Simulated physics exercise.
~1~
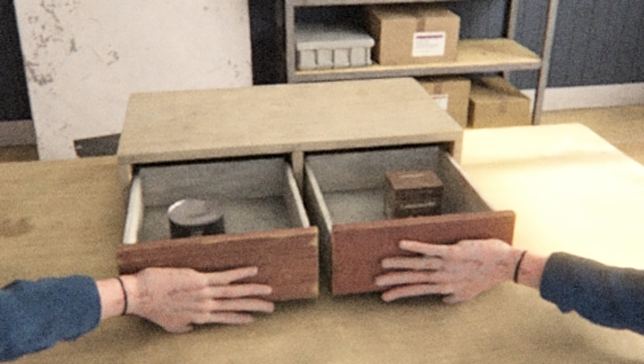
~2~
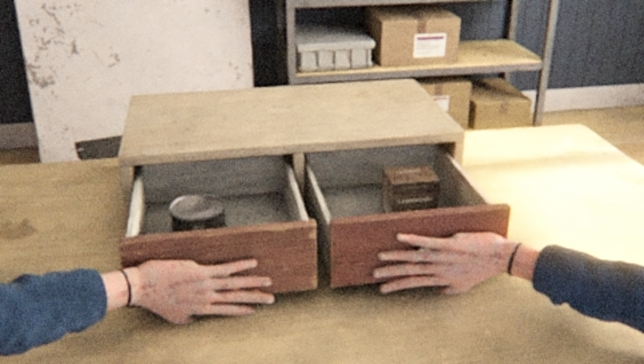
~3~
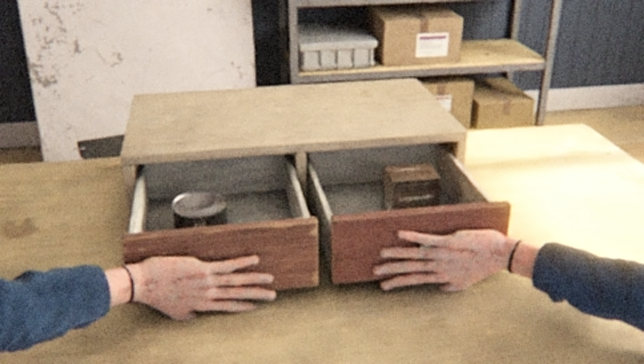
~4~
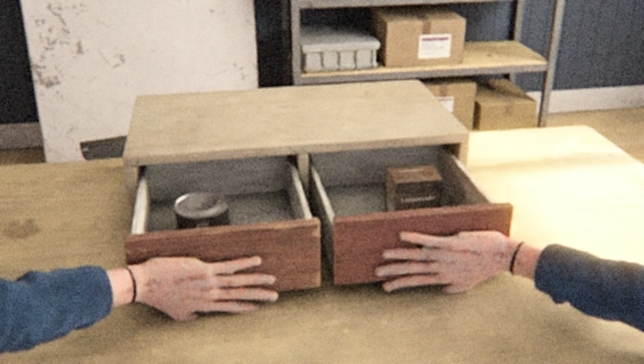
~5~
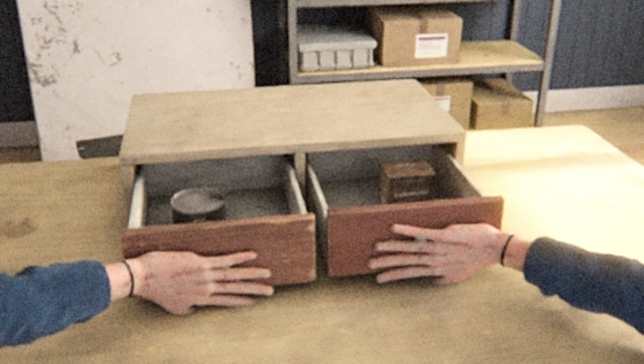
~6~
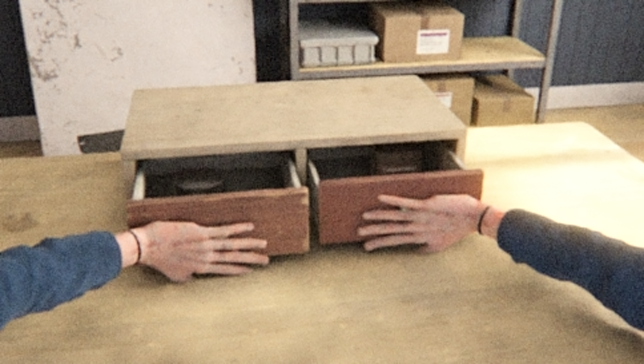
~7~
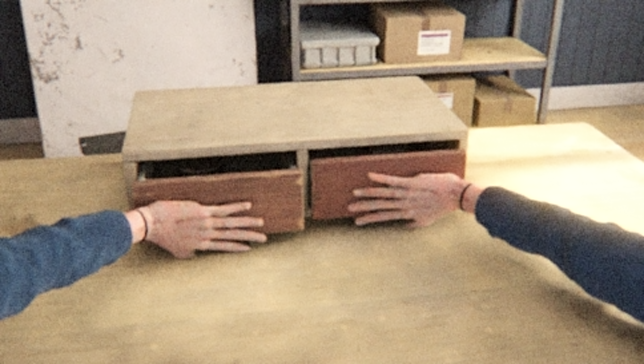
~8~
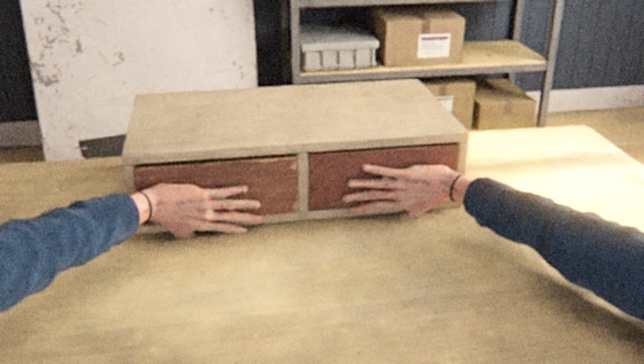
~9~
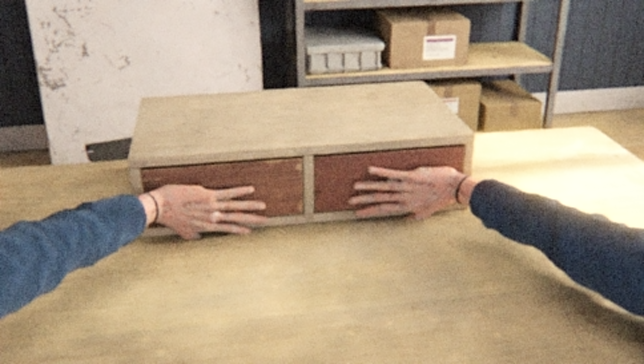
Two open drawers, the left holding a dark round pot and the right a small brown box, were pushed steadily inward by a person's hands until both sat shut in the low wooden cabinet, with the hands still resting on their fronts.
